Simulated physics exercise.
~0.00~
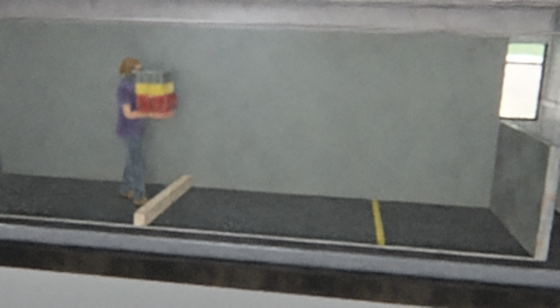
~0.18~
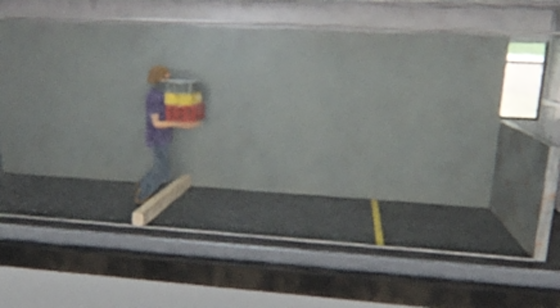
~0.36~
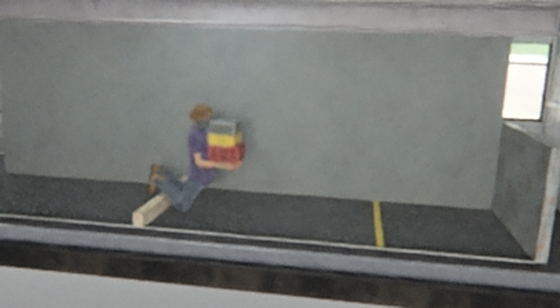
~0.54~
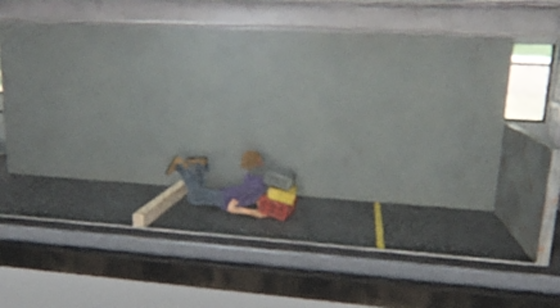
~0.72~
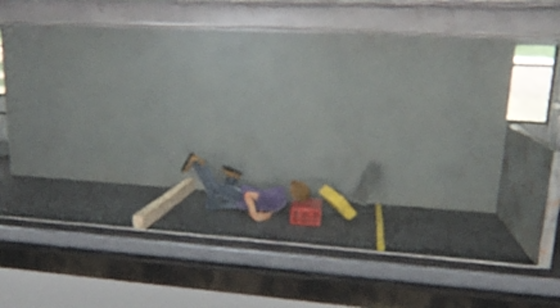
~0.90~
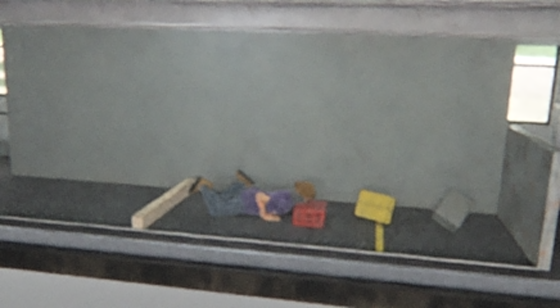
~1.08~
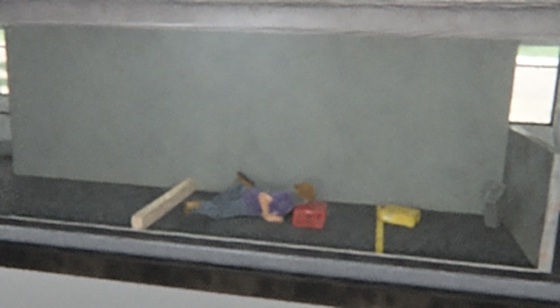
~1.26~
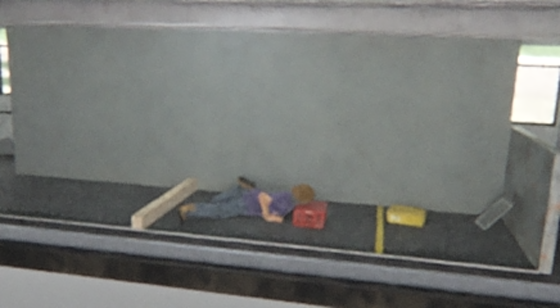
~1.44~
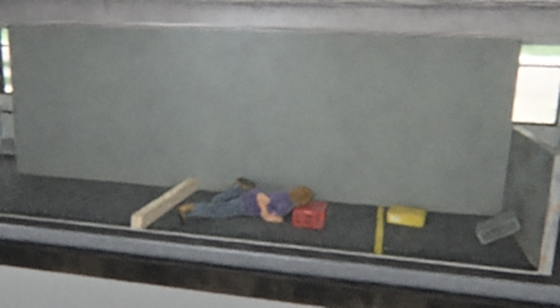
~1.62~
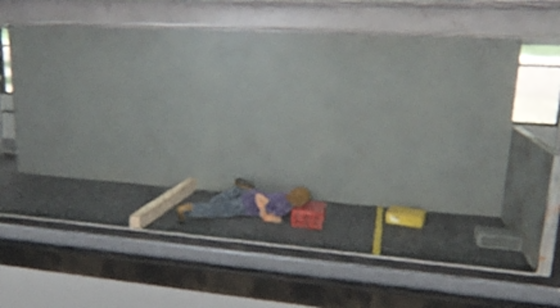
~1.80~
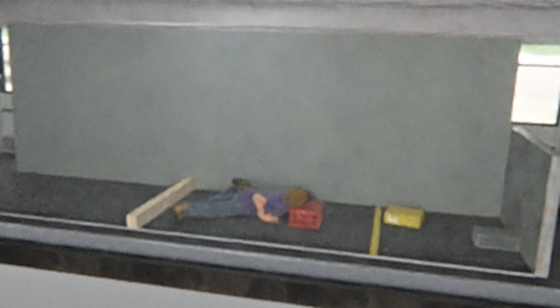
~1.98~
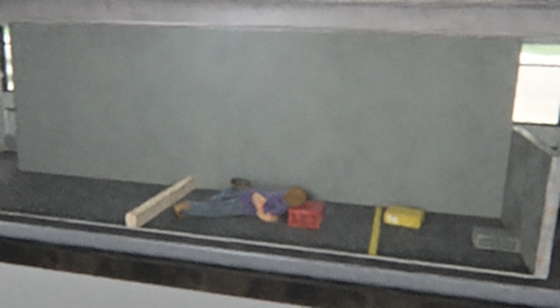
A person in a purple shirt and blue trousers, carrying a stack of grey, yellow and red boxes, slides upright to the right toward a low pale rail on a dark floor, seen from the side against a grey wall. The legs catch at the rail and the body pitches forward, landing face down as the stack comes apart. The red box stays by the head, while the yellow one tumbles over the yellow line and the grey one flies toward the right end wall, tips and drops flat. All lie still, the person and red box short of the line.
